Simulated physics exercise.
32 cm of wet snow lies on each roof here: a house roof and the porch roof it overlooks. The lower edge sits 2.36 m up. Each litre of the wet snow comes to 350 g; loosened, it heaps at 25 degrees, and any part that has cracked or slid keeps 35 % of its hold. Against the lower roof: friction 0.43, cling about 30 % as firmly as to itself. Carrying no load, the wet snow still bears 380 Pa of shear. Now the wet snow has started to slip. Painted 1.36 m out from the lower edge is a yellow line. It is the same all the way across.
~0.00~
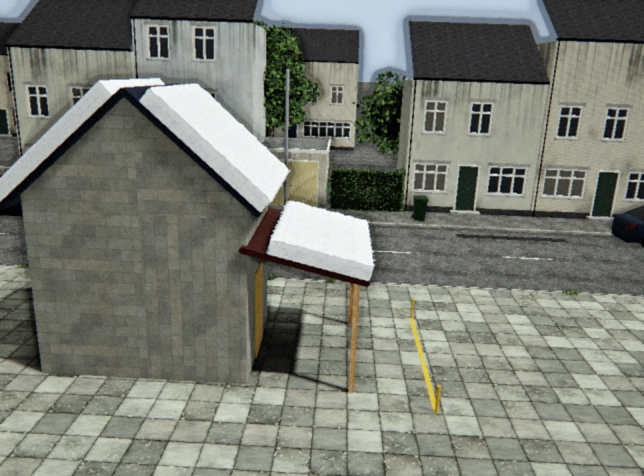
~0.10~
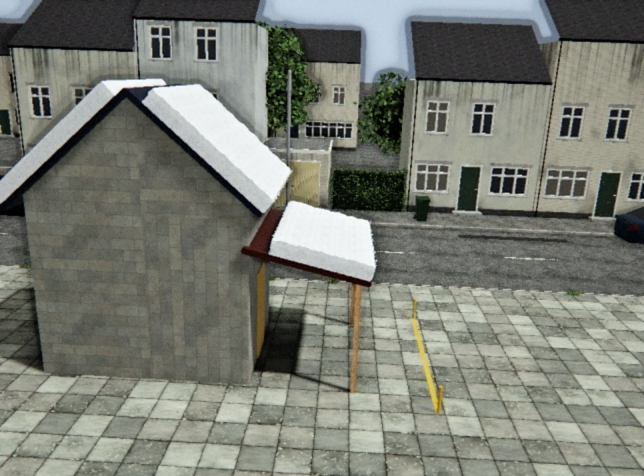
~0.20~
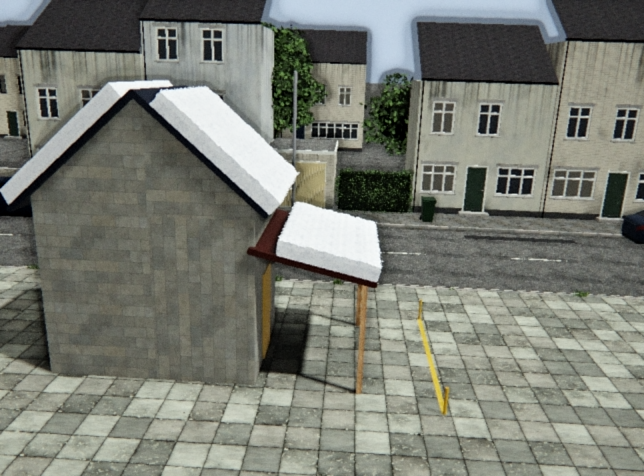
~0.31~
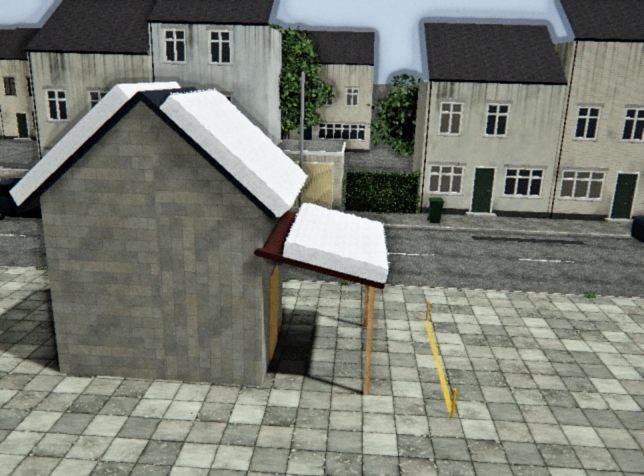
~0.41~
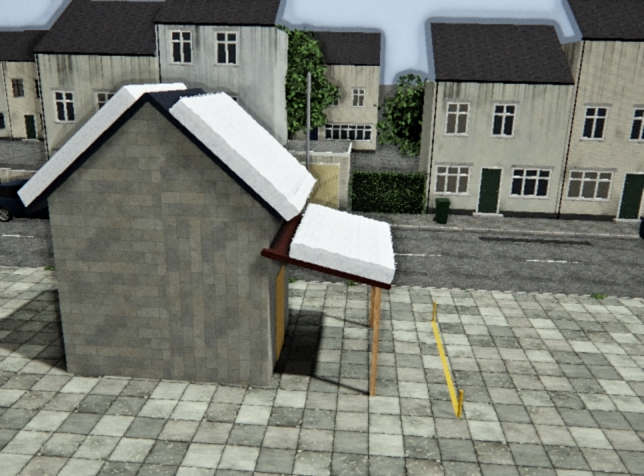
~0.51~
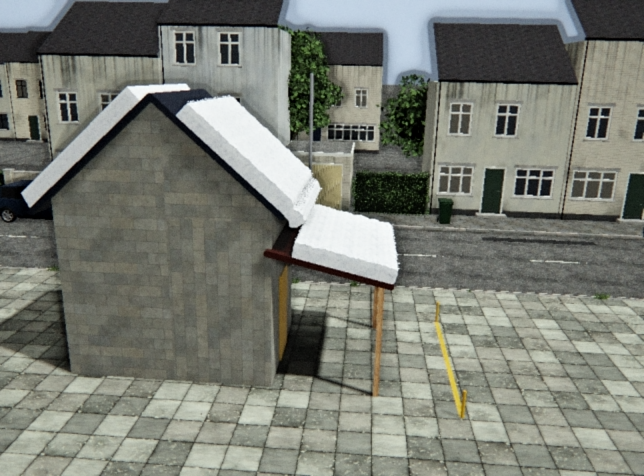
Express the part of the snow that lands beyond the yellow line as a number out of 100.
Roughly 5 per cent.
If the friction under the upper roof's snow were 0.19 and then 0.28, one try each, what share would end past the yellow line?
Try 1: 30 %; try 2: 25 %.
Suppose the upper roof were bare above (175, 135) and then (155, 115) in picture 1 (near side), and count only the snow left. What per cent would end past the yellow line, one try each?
It would be 0 percent the first time and 3 percent the second.
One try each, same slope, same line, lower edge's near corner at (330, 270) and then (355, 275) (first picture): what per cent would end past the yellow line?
Roughly 18 % and then 12 %.
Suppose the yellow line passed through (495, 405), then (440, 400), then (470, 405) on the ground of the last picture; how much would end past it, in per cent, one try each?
One by one: 1 in a hundred, 10 in a hundred, 2 in a hundred.
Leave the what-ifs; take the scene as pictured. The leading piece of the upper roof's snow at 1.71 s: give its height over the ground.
About 2.8 m.
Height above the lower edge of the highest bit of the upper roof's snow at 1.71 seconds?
Snow top above lower edge: Approx. 1.6 m.
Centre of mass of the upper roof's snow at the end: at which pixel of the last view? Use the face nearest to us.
Roughly pixel (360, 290) on the near face.
After 1.06 s, none is below the lower edge and 0 % is past the line.
After 1.71 s, none is below the lower edge and 0 % is past the line.
After 2.35 s, 5 % is below the lower edge and 0 % is past the line.
After 3.00 s, 24 % is below the lower edge and 2 % is past the line.
After 4.70 s, at the end, 30 % is below the lower edge and 5 % is past the line.
